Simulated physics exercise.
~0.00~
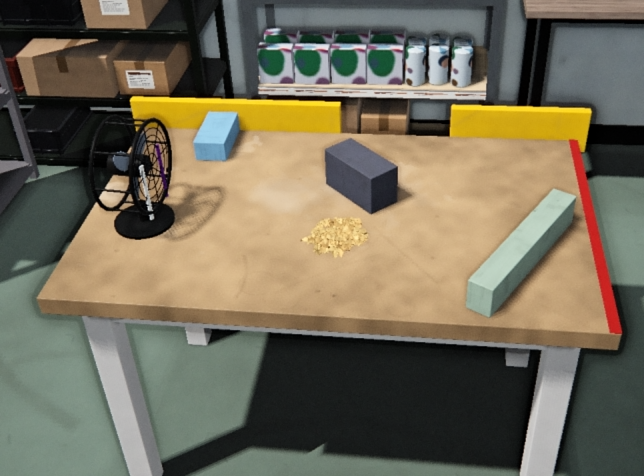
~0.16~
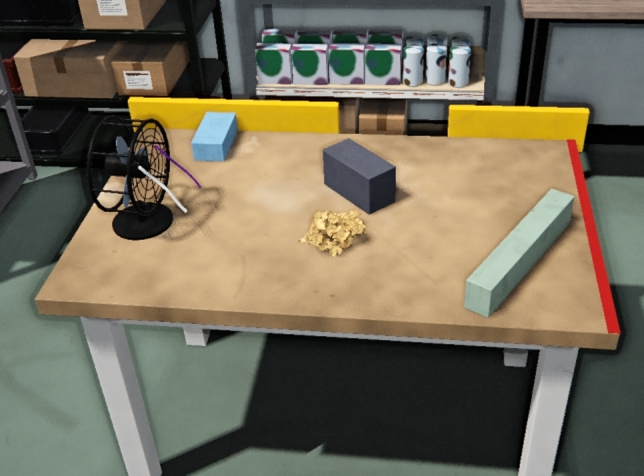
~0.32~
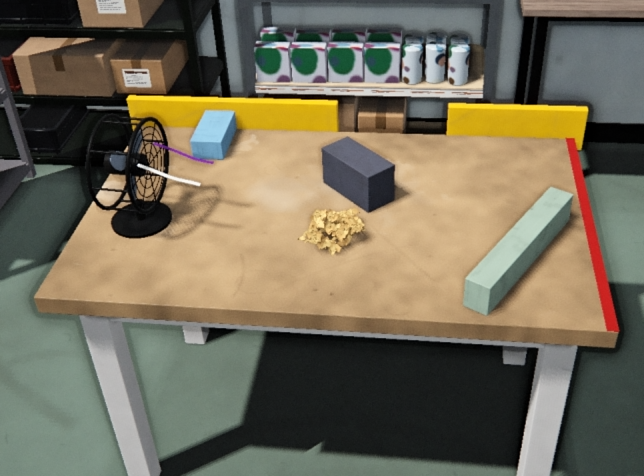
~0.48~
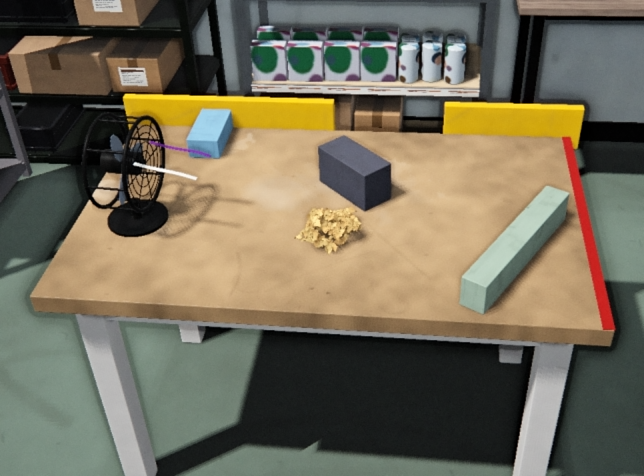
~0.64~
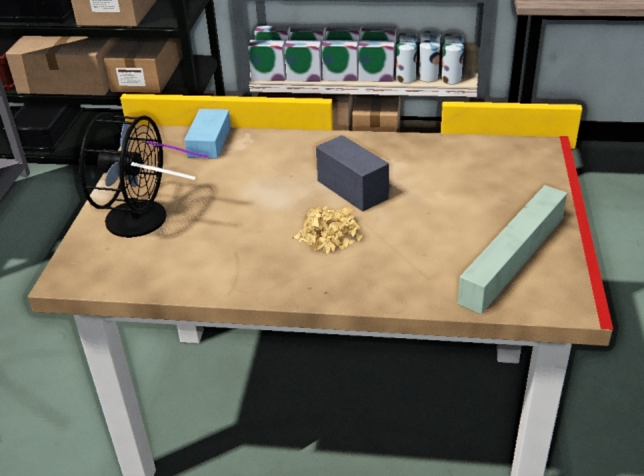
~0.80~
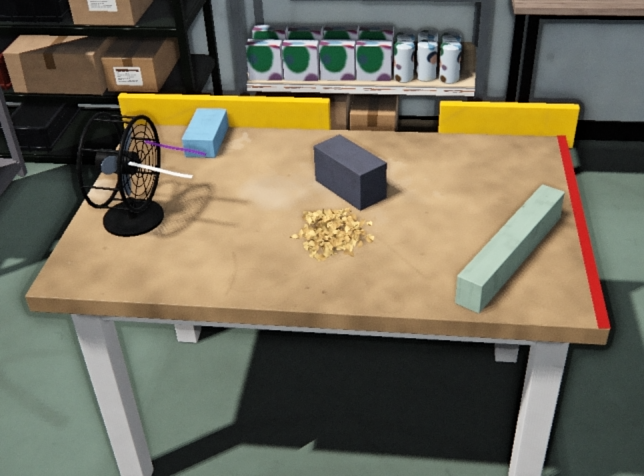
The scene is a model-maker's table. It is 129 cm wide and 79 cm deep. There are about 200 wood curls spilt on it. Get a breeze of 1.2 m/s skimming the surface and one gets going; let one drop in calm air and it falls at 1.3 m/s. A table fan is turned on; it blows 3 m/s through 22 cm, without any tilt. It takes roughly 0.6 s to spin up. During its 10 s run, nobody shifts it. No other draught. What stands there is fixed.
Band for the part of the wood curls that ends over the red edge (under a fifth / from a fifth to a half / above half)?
Band: Above half.
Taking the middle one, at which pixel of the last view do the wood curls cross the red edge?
Near (573, 166).
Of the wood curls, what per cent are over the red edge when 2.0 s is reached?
About 4 %.
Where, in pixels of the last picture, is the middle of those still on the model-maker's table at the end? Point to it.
Look somewhere near (515, 223).
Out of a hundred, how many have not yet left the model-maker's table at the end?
About 25 % of them are still there at the end.
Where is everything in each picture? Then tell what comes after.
In the first picture, the middle of the wood curls is near (339, 237), none has stirred yet and the mouth of the table fan is at (133, 165).
In the second picture, the middle of the wood curls is near (339, 230), none has stirred yet and the red edge is centred on (594, 222).
In the third picture, the middle of the wood curls is near (338, 228), none has stirred yet, the top of a block is at (358, 156) and the top of a plank is at (523, 233).
In the fourth picture, the middle of the wood curls is near (334, 227) and none has stirred yet.
In the fifth picture, the middle of the wood curls is near (326, 231) and none has stirred yet.
In the sixth picture, the middle of the wood curls is near (332, 230), the farthest in sight from the table fan is at (370, 238) and about 25 % have left their places.
After 2.0 s, 90 % are on the move or not yet settled, 4 % are over the red edge; the middle of those still in play is near (477, 237).
After 3.2 s, 60 % are on the move or not yet settled, 36 % are over the red edge; the middle of those still in play is near (511, 229).
After 5.5 s, 33 % are on the move or not yet settled, 54 % are over the red edge; the middle of those still in play is near (510, 235).
After 10.0 s, at the end, 64 % are over the red edge; the middle of those still in play is near (515, 223).
